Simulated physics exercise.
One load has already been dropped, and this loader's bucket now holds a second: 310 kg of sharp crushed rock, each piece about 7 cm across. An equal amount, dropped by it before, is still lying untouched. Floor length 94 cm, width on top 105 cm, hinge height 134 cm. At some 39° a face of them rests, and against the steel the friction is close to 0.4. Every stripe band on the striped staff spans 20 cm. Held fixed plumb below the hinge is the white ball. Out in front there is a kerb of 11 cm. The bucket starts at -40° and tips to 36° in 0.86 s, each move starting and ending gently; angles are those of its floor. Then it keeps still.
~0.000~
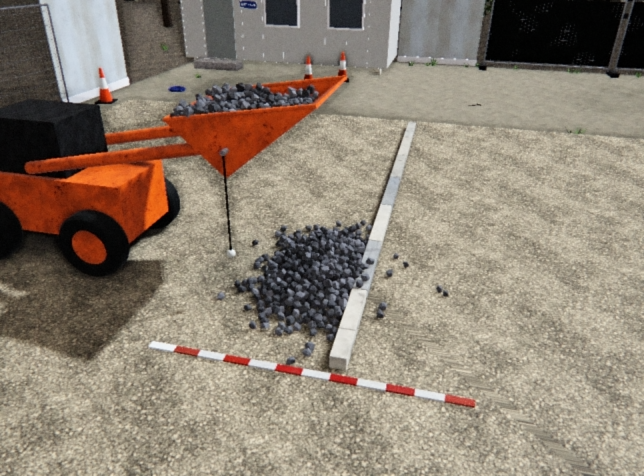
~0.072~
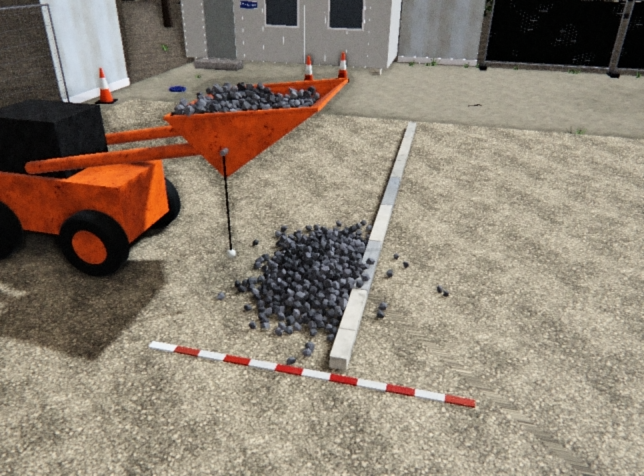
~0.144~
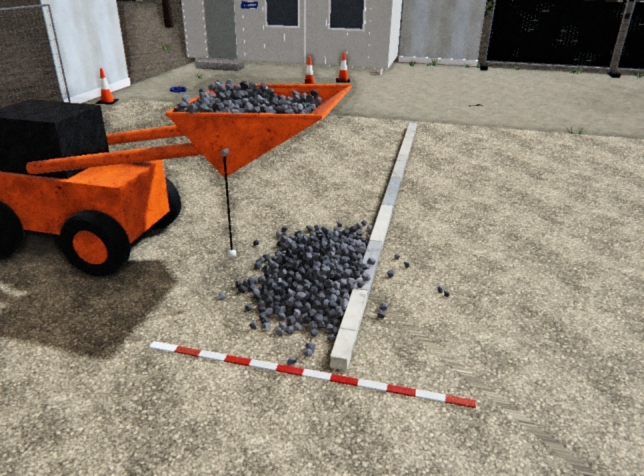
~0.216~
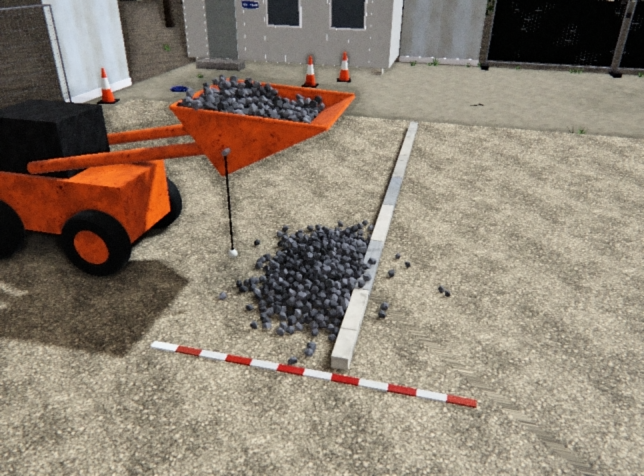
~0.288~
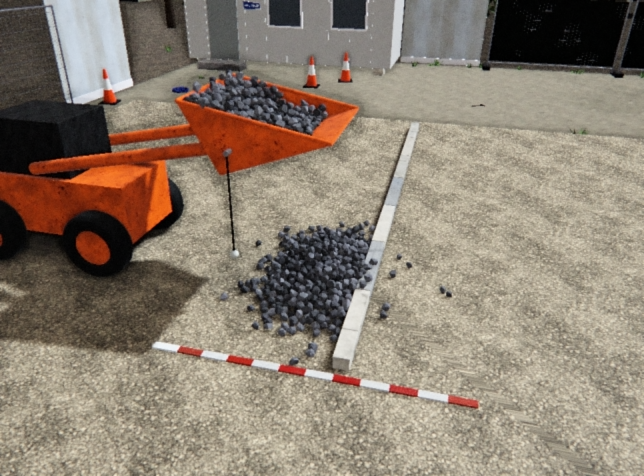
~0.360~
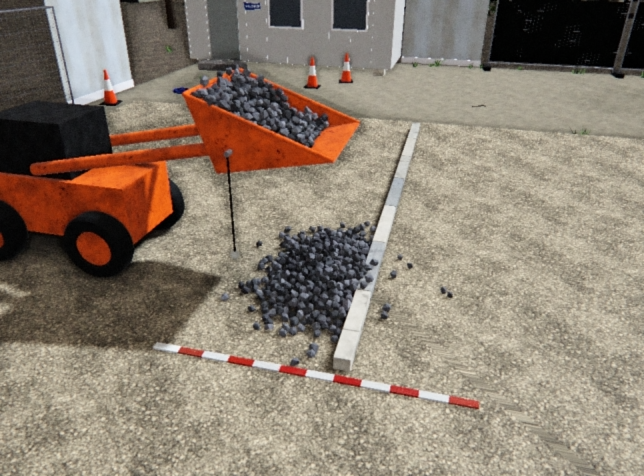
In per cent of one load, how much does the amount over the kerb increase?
About 56 per cent.
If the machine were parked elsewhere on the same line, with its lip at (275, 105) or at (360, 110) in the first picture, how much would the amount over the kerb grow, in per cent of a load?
First place: Roughly 10 %; second place: Roughly 95 %.
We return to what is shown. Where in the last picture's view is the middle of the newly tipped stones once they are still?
Their centre ends up near (381, 272).
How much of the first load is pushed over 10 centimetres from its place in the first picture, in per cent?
Roughly 0 per cent of them.
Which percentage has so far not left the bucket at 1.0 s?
Around 95 in a hundred.
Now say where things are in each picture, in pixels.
The first picture shows lip at (317, 106), floor tilted -40°, highest stones at (268, 90). The earlier load is highest near (320, 256), 26 cm above ground level, 98 % on this side of the kerb, 1 % over the kerb.
In the second picture, the bucket is at -38°, its lip at (318, 109); the top of the load is at (251, 91); the stones move at 0.2 m/s on average.
In the third picture, the bucket is at -34°, its lip at (323, 117); the top of the load is at (232, 88); the stones move at 0.3 m/s on average.
In the fourth picture, the bucket is at -28°, its lip at (327, 129); the top of the load is at (223, 83); the stones move at 0.4 m/s on average.
The fifth picture shows lip at (332, 144), floor tilted -20°, highest stones at (229, 79); the stones move at 0.5 m/s on average.
The sixth picture shows lip at (333, 161), floor tilted -11°, highest stones at (233, 75); the stones move at 0.5 m/s on average.
After 0.6 s the floor is at 24°; in per cent of one load, 100 in the bucket, 98 on this side of the kerb, 1 over the kerb; the foremost stones are at (405, 282).
After 1.0 s the floor is at 36°; in per cent of one load, 94 in the bucket, 105 on this side of the kerb, 1 over the kerb; the foremost stones are at (405, 282).
After 1.3 s the floor is at 36°; in per cent of one load, 44 in the bucket, 149 on this side of the kerb, 7 over the kerb; the foremost stones are at (413, 280).
After 3.9 s the floor is at 36°; in per cent of one load, 0 in the bucket, 142 on this side of the kerb, 57 over the kerb; the foremost stones are at (484, 293). Net gain over the kerb, 56.
